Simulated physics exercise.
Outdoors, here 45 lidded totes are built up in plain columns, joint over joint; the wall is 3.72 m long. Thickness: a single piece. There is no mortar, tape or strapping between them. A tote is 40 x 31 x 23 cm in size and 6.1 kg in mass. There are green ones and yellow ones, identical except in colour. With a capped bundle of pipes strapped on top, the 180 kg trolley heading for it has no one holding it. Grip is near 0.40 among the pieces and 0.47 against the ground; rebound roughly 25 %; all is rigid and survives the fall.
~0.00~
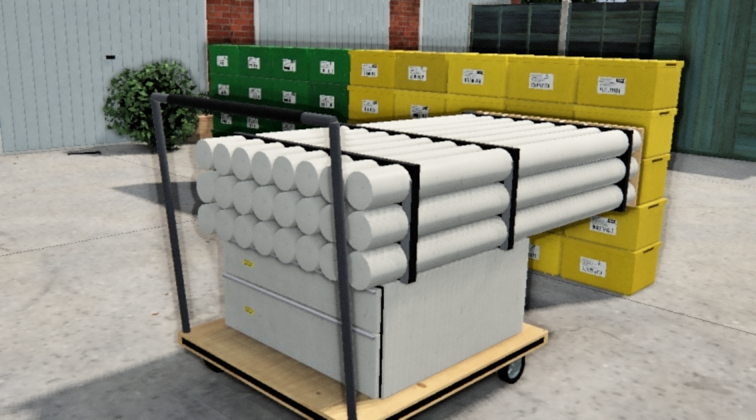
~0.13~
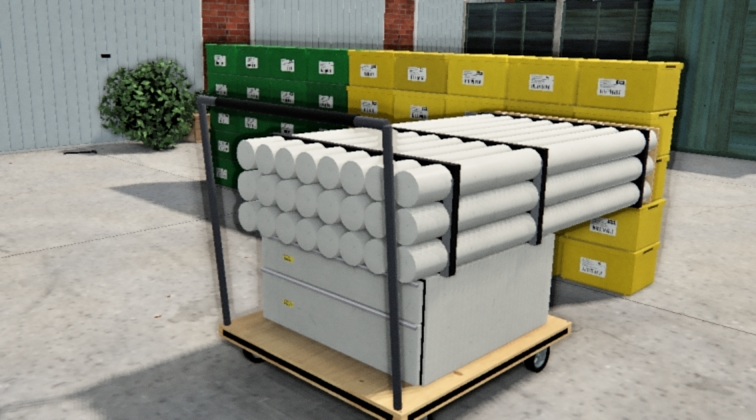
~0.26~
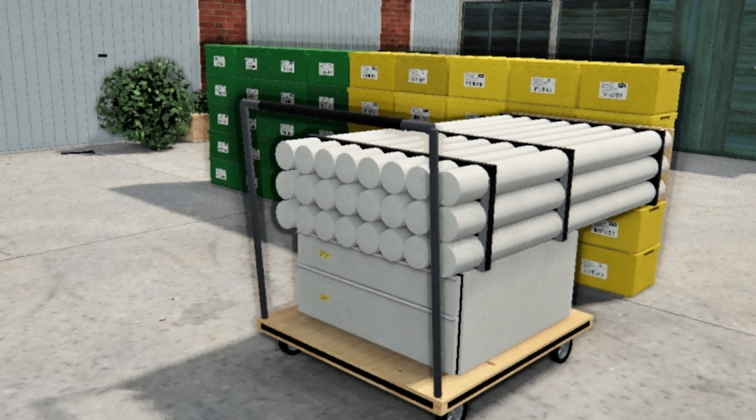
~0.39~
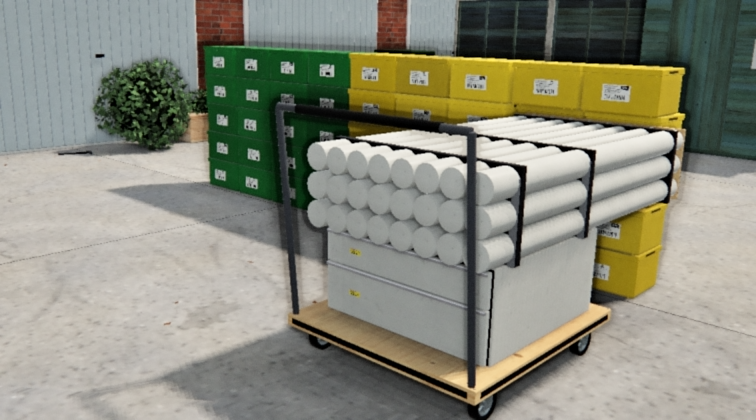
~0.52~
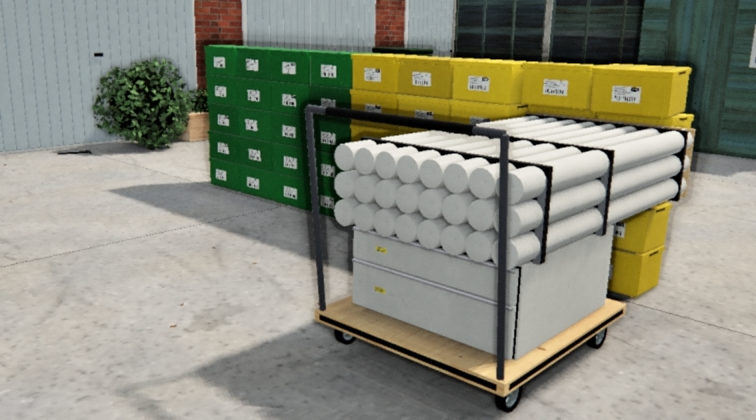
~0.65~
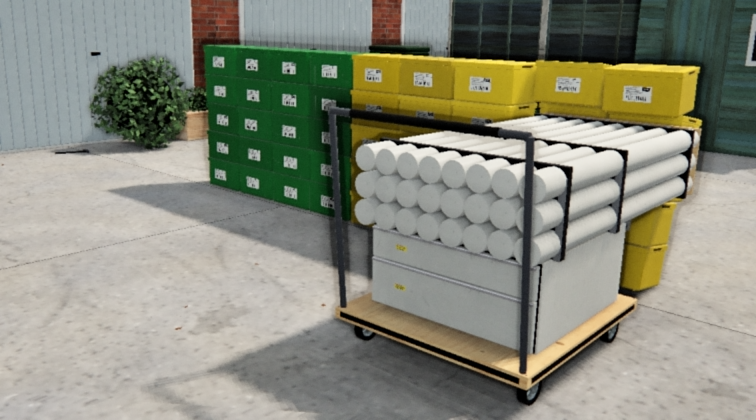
In a paved yard, an unattended flatbed trolley loaded with strapped white cylinders on a pale box rolls rightward toward a wall of stacked green and yellow lidded totes. The load's far end meets the yellow section and pushes in, shifting several yellow totes slightly out of line while the green ones stay put.
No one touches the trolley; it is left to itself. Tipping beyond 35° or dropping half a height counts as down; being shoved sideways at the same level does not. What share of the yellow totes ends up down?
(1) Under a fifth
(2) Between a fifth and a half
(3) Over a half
Between a fifth and a half (2).
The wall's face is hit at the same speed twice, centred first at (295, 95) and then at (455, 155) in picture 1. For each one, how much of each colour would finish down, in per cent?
You'd get yellow at 0 followed by 50, and green at 80 followed by 0 percent.
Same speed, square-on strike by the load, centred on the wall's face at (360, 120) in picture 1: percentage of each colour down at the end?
Result - yellow: 20 %; green: 20 %.
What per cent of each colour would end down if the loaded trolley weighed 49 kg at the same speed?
You'd get yellow at 0 and green at 0 per cent down.
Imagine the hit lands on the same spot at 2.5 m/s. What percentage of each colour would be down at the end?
You'd end up with yellow at 20 per cent down and green at 0 per cent.
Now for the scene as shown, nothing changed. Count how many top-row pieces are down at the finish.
2.
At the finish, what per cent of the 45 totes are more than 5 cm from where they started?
Fraction: 20 %.
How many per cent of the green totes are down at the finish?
Share down, green: 0 percent.
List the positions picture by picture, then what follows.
In the first frame (each place is the centre of the face we see best; the camera moves round a little), load (636, 154) 35 cm short of the wall; top yellow tote (474, 76); top green tote (222, 60); all as stacked.
In the second frame, load (652, 153) 20 cm short of the wall; top yellow tote (474, 77).
In the third frame, load (667, 152) 56 mm short of the wall; top yellow tote (476, 79).
In the fourth frame, load (679, 152) 7 cm into the wall's line; top yellow tote (477, 81); 4 have shifted.
In the fifth frame, load (689, 151) 18 cm into the wall's line; top yellow tote (480, 82); 8 have shifted.
In the sixth frame, load (695, 150) 27 cm into the wall's line; top yellow tote (481, 83); top green tote (218, 61); 9 have shifted.
By 0.88 s, load 40 cm past the wall's line, still rolling; 2 of the 25 yellow totes down (2 of 45 in all colours); top yellow tote unmoved.
By 1.28 s, load 60 cm past the wall's line, still rolling; 8 of the 25 yellow totes down (8 of 45 in all colours); top yellow tote unmoved.
When it is over (2.5 s), load 84 cm past the wall's line, stopped; 8 of the 25 yellow totes down (8 of 45 in all colours); top yellow tote unmoved; top green tote unmoved. That is 32 per cent. In pixels of the last frame, middles, top yellow tote near (496, 82), top green tote near (234, 61).
